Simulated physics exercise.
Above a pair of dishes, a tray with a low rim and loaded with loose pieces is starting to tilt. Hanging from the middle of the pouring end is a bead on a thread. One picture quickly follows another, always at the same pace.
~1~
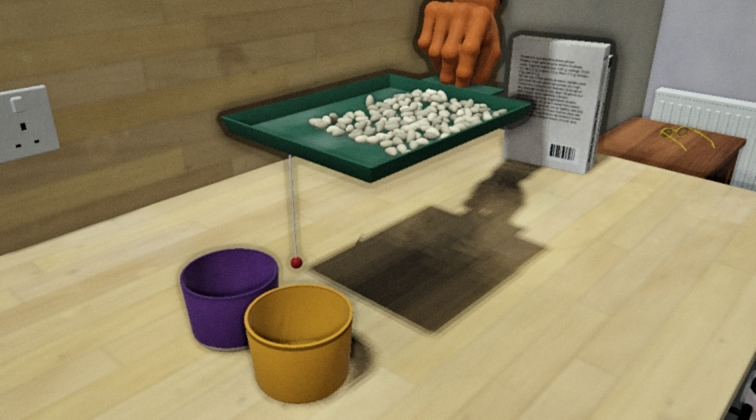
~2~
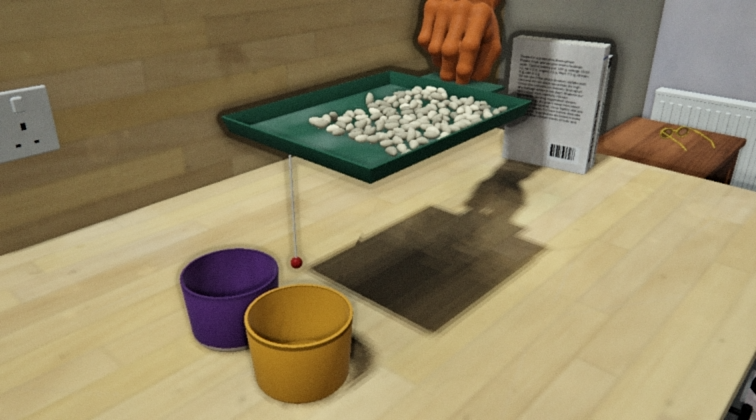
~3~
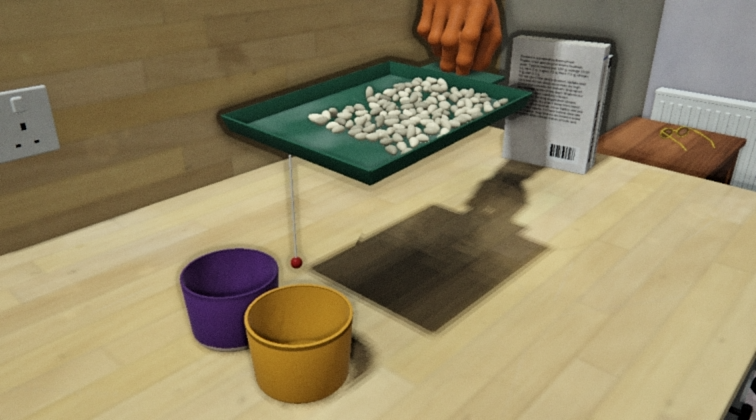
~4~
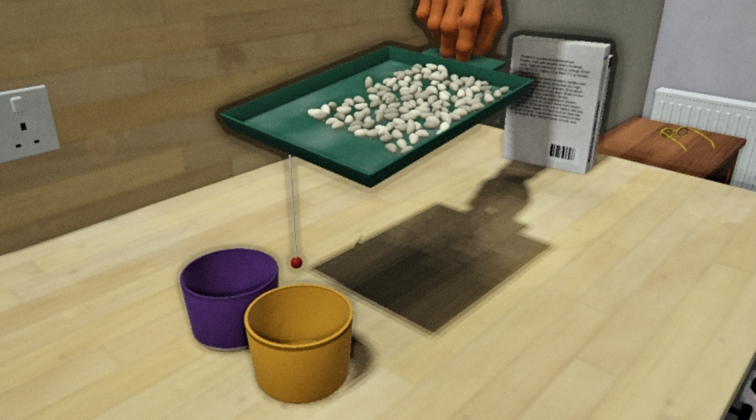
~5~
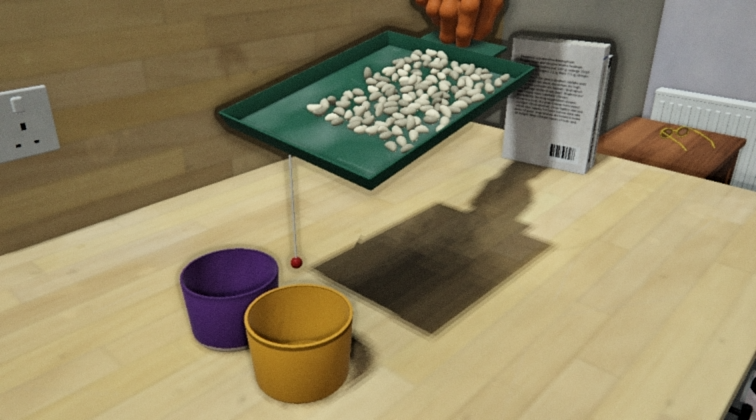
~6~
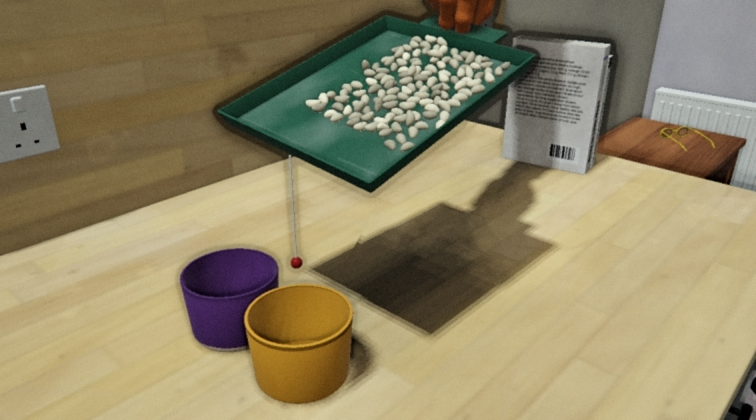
A green low-rimmed tray scattered with white beans hangs in the air above a pale wooden worktop, seen from slightly above by a still camera, with a wood-panelled wall behind. An orange hand grips its far edge, a red bead dangles beneath, and purple and yellow-orange dishes stand at lower left, a grey book behind. The hand gradually raises the far side, tilting the tray toward the near right corner.
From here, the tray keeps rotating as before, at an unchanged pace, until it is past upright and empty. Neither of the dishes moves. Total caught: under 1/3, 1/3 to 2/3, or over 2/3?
The dishes will hold one to two thirds of the load.
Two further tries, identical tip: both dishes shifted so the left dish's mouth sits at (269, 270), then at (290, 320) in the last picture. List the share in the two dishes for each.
The first position comes out at 70 per cent, the other at 50 per cent.
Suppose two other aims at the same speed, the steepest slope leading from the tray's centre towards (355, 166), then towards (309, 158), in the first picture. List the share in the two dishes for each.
The first try yields 30 percent and the second 70 percent.
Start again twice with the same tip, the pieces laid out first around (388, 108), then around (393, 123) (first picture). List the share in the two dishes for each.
From the first start you get 50 in a hundred, from the second 40 in a hundred.
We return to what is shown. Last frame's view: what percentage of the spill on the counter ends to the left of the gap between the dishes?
Roughly 10 in a hundred.
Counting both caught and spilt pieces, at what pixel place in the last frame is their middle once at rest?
About pixel (336, 389).
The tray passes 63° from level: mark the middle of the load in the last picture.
Somewhere around pixel (350, 151) in the last picture.
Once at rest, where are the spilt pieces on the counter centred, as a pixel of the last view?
Estimate: Around (374, 406).
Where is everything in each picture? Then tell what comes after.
In the first picture, corners of the pouring end at (229, 117) and (370, 164), level; middle of the load at (412, 120), white beans; left dish at (192, 315); right dish at (260, 363); bead on its thread at (297, 263).
In the second picture, corners of the pouring end at (229, 116) and (370, 165), level; middle of the load at (412, 118).
In the third picture, corners of the pouring end at (228, 115) and (370, 167), tipped barely, lowest at the right corner; middle of the load at (412, 112).
In the fourth picture, corners of the pouring end at (227, 113) and (370, 170), tipped a little, lowest at the right corner; middle of the load at (412, 104).
In the fifth picture, corners of the pouring end at (226, 111) and (369, 174), tipped a little, lowest at the right corner; middle of the load at (412, 96).
In the sixth picture, corners of the pouring end at (225, 110) and (369, 177), tipped clearly, lowest at the right corner; middle of the load at (411, 87); left dish at (192, 315); right dish at (260, 363).
Soon after the last picture, tray tipped steeply; nearly all on the tray; a stray few in the right dish; a small part in the air.
A little later, tray tipped past a quarter turn; a stray few on the tray; about a third in the right dish; about half outside both; a small part in the air.
Later still, tray tipped past a quarter turn; about half in the right dish; a stray few in the left dish; about half outside both.
At rest, tray tipped past a quarter turn; about half in the right dish; a stray few in the left dish; about half outside both.
